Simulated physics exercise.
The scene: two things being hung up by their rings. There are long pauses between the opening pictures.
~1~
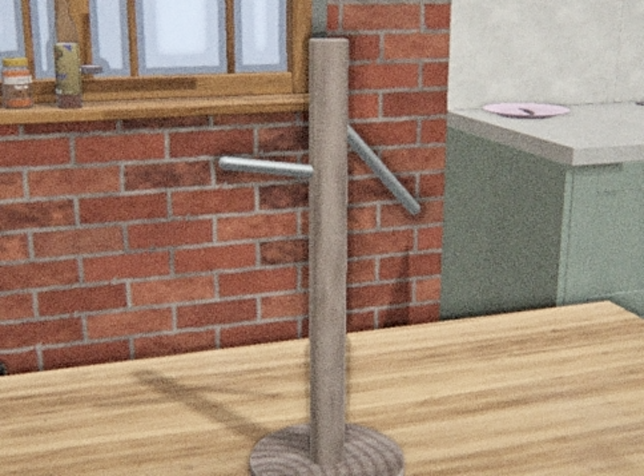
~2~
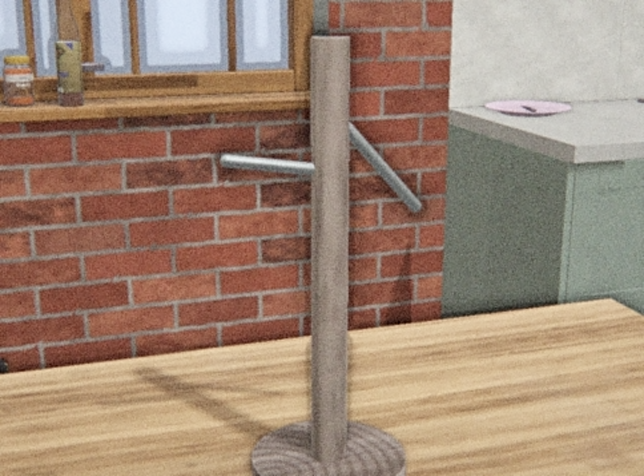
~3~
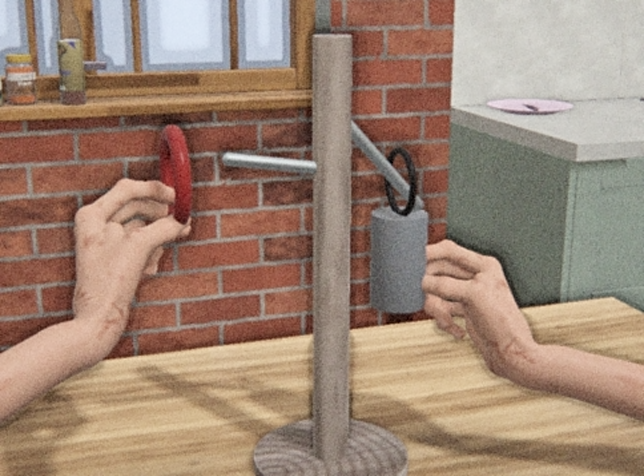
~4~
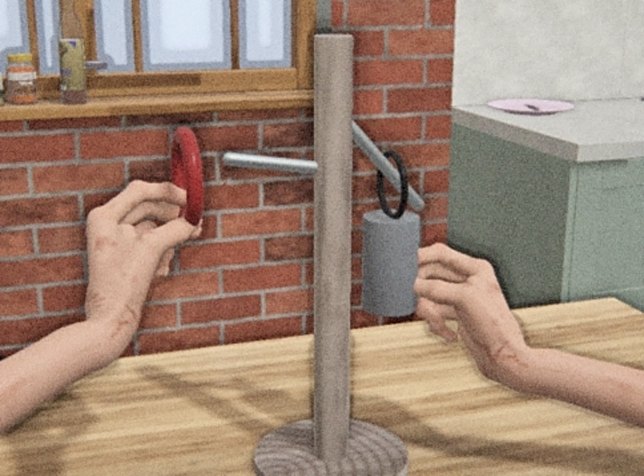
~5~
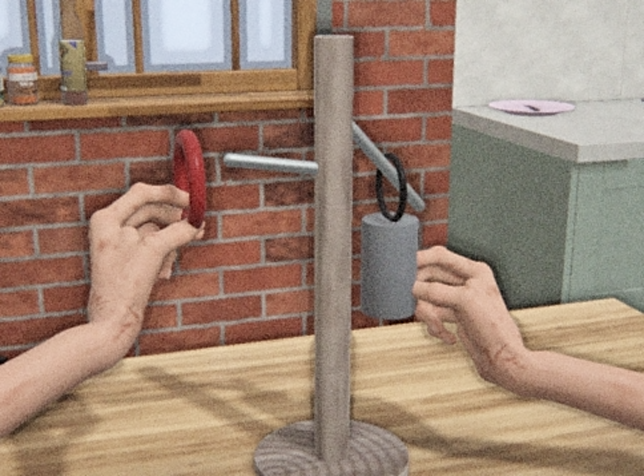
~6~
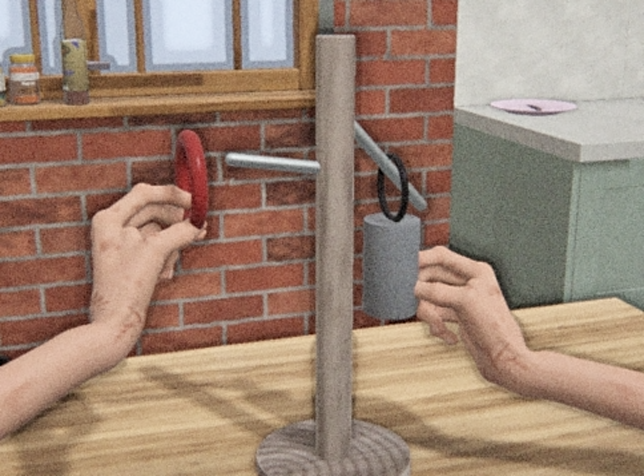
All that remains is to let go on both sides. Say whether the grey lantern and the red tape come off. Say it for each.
Outcome: The grey lantern drops to the table, the red tape drops to the table.
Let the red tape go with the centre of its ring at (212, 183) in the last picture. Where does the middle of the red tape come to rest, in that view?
Resting at (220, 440).
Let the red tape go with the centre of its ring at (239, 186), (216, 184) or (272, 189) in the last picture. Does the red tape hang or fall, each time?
In turn it stays on its peg; drops to the table; stays on its peg.
Then, 0.20 s after the last picture, grey lantern falling near (415, 321); red tape falling near (196, 311).
Then, 0.36 s after the last picture, grey lantern falling near (490, 402); red tape down below near (200, 403).
At rest, the grey lantern falls off, near (543, 409); the red tape falls off, near (201, 446).
